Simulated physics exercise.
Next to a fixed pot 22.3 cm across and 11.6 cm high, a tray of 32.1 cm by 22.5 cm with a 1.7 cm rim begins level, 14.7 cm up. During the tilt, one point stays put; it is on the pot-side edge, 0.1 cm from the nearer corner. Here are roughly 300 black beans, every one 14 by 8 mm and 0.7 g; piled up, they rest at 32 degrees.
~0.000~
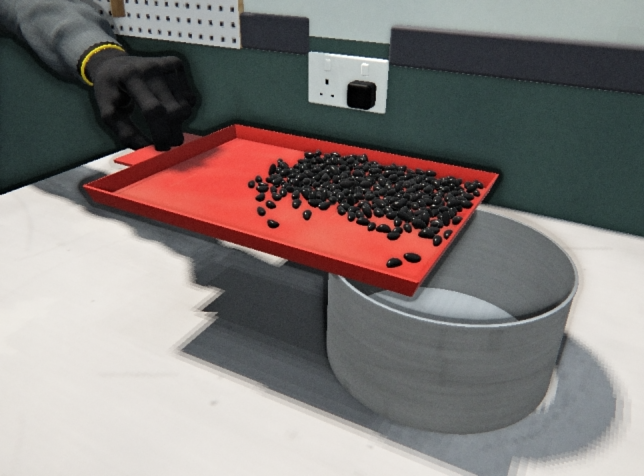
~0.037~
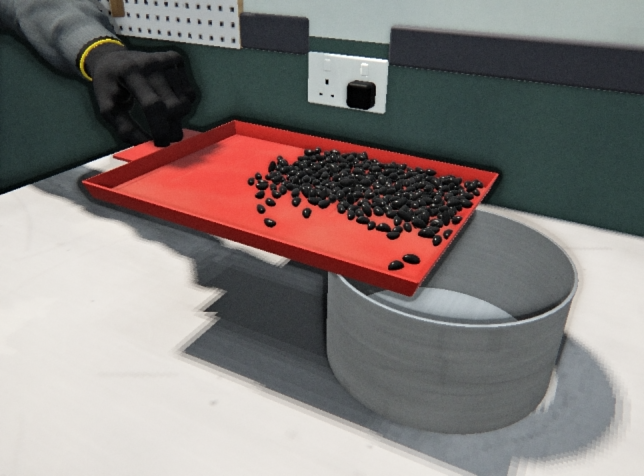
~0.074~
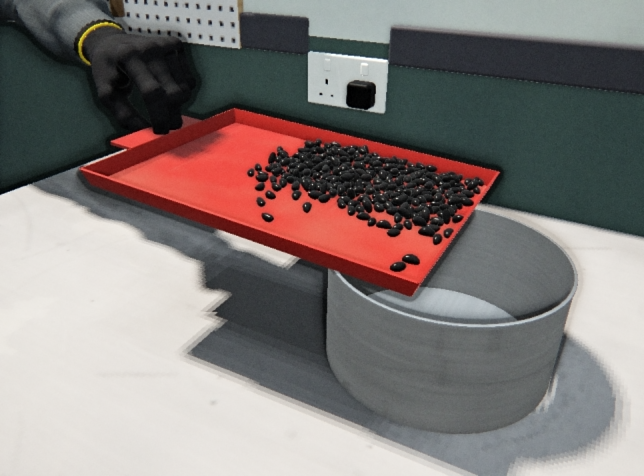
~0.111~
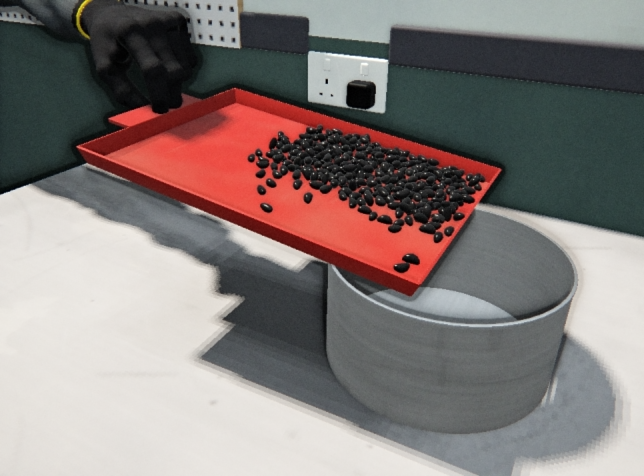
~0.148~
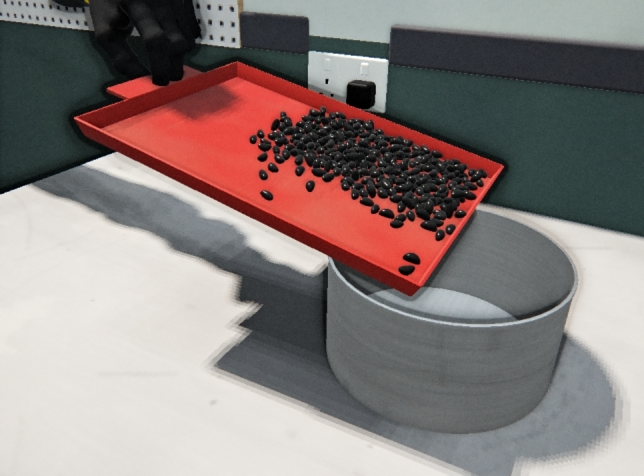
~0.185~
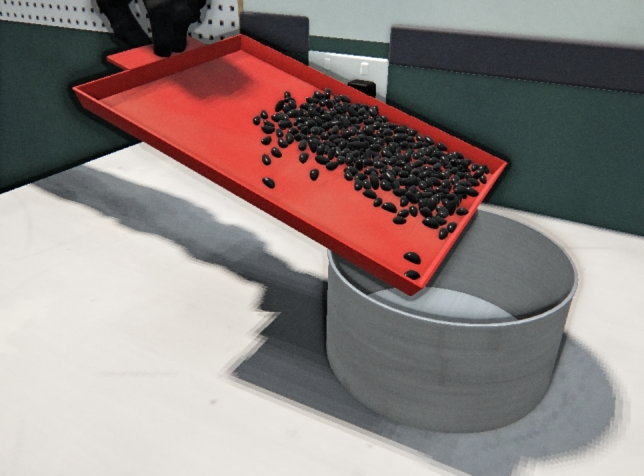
On a white tabletop, a gloved hand tilts a red tray of black beans rightward over a grey pot.
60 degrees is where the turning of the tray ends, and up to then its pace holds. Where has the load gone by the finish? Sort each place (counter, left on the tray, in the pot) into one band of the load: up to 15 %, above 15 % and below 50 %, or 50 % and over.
Counter: Between 15 and 50 %; tray: Between 15 and 50 %; pot: Between 15 and 50 %.
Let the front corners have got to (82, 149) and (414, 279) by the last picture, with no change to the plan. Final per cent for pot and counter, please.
Final per cent - pot 0, counter 85.
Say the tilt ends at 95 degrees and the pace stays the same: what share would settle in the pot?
Around 40 in a hundred.
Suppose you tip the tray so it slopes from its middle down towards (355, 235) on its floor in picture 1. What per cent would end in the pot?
I'd say close to 10 %.
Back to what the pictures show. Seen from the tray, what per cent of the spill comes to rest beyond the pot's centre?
That comes to roughly 100 percent.
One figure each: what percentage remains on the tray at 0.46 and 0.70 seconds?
The figures go 100 and then 40.
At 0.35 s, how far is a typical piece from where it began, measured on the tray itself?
Displacement on the tray: Roughly 1 cm.
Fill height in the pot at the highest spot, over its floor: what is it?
I'd say near 2.0 centimetres.
After 0.35 s, tilt 40 degrees; the tray holds 100 %, the pot 0 %.
After 0.46 s, tilt 55 degrees; the tray holds 100 %, the pot 0 %.
After 0.70 s, tilt 60 degrees; the tray holds 40 %, the pot 20 %.
In the end, at 2.3 s, counter 35 %, tray 30 %, pot 40 %.
